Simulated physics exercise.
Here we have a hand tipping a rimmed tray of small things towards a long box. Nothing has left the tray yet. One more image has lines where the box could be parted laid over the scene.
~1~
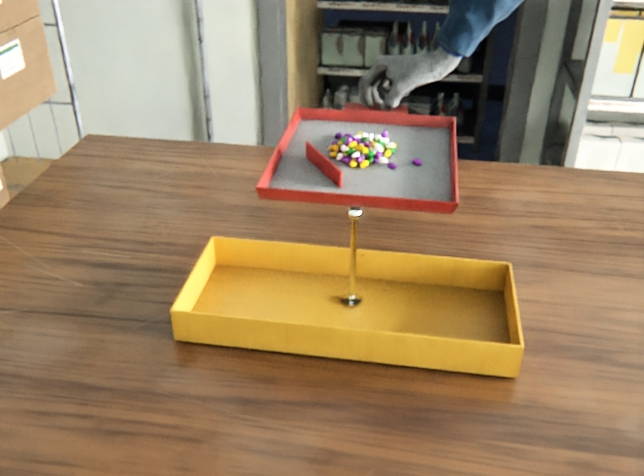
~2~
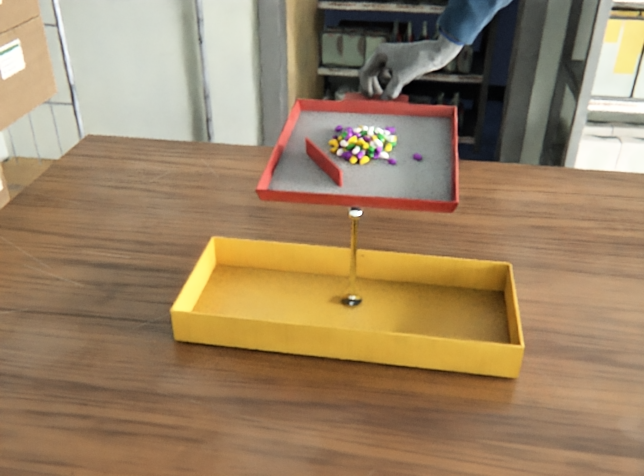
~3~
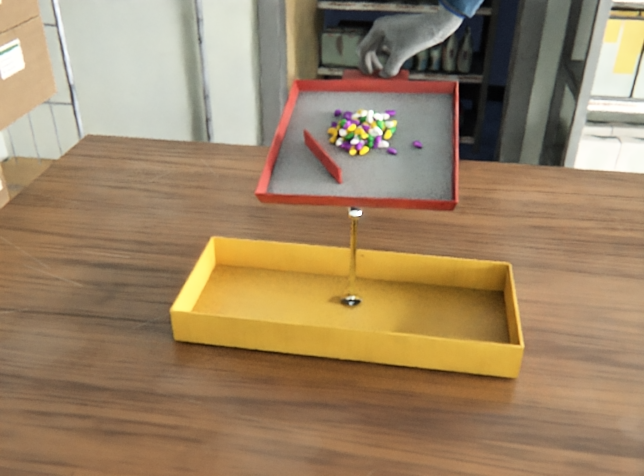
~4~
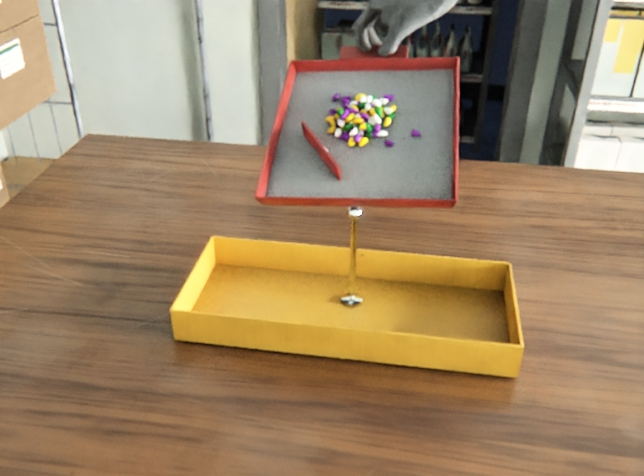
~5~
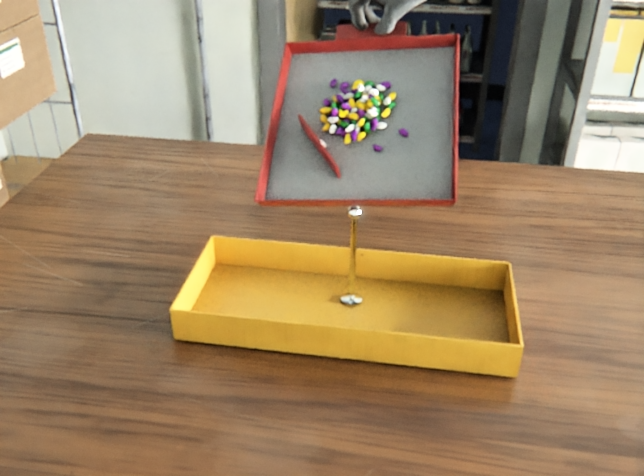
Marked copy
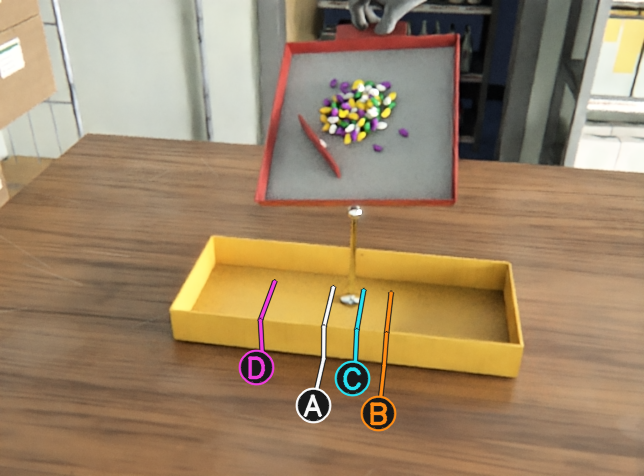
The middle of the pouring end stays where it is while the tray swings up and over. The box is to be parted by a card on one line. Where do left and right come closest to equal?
Line A.
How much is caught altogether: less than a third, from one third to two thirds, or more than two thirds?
More than two thirds.
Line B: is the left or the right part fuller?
The left side.
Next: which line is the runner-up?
It is C.
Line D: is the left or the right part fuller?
The right side.
On the marked copy, line A crosses the front rim at (324, 325); line B crosses the front rim at (386, 332); line C crosses the front rim at (356, 329); line D crosses the front rim at (260, 319).
If A is chosen, of what is caught, close to half on the left of the divider, close to half on the right.
If B is chosen, of what is caught, all but a few on the left of the divider, only a few on the right.
If C is chosen, of what is caught, the bulk on the left of the divider, close to a quarter on the right.
If D is chosen, of what is caught, only a few on the left of the divider, all but a few on the right.
